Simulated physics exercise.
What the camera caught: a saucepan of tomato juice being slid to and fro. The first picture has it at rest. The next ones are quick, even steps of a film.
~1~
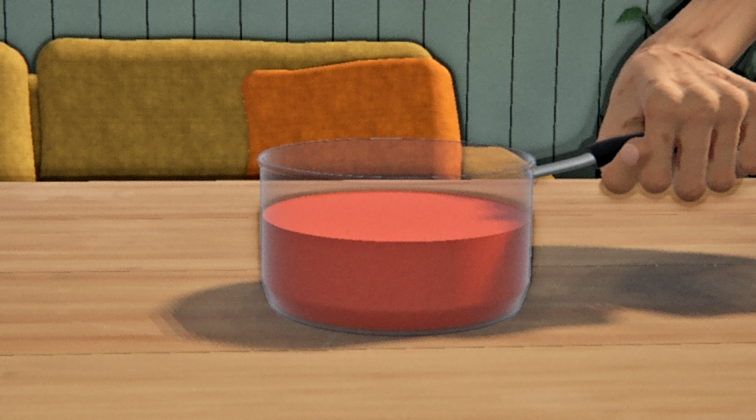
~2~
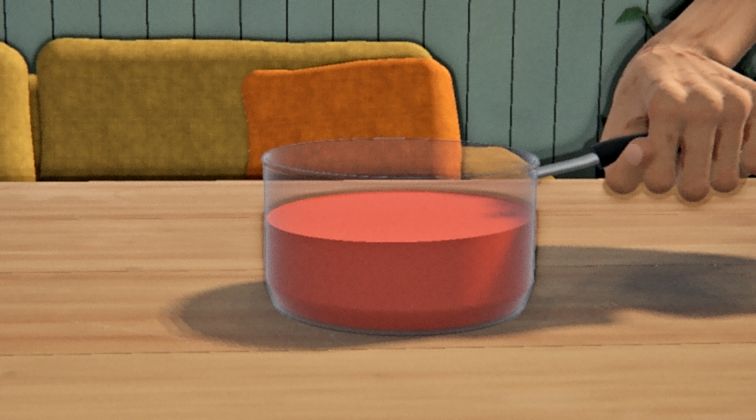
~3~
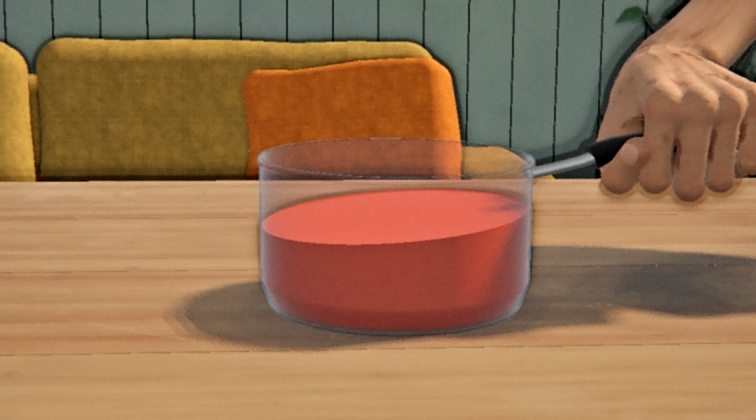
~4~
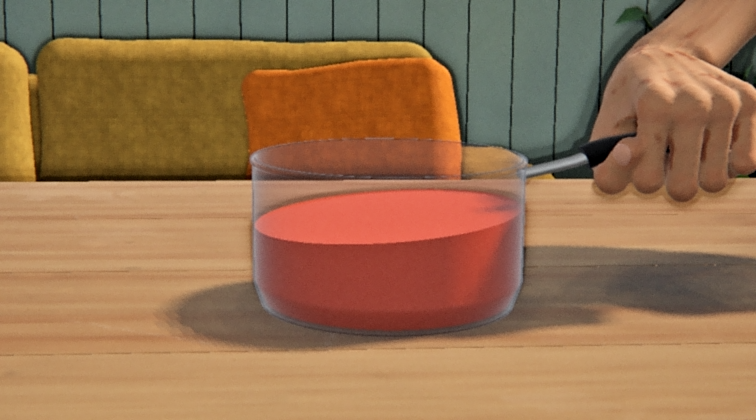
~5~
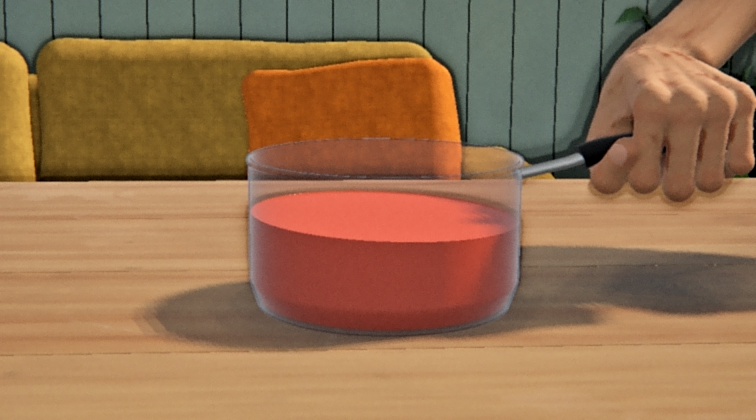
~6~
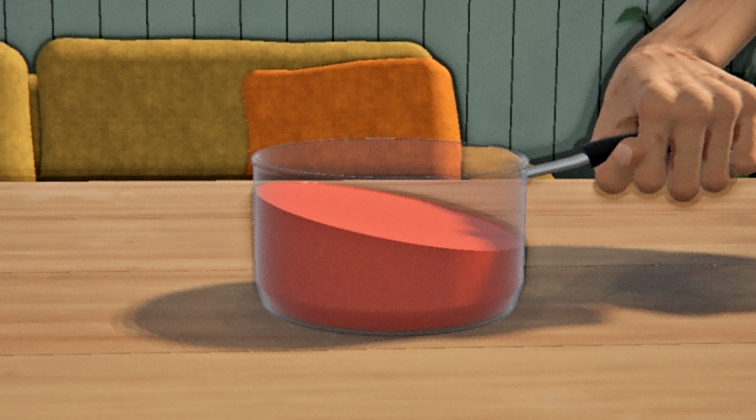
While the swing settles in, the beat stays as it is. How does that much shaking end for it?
It overflows.
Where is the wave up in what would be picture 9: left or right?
On the right portion, then.
Shortly, the highest wave so far comes most of the way to the rim.
Then, the highest wave so far goes over the rim.
At the finish, the highest wave so far goes over the rim; some is on the top.
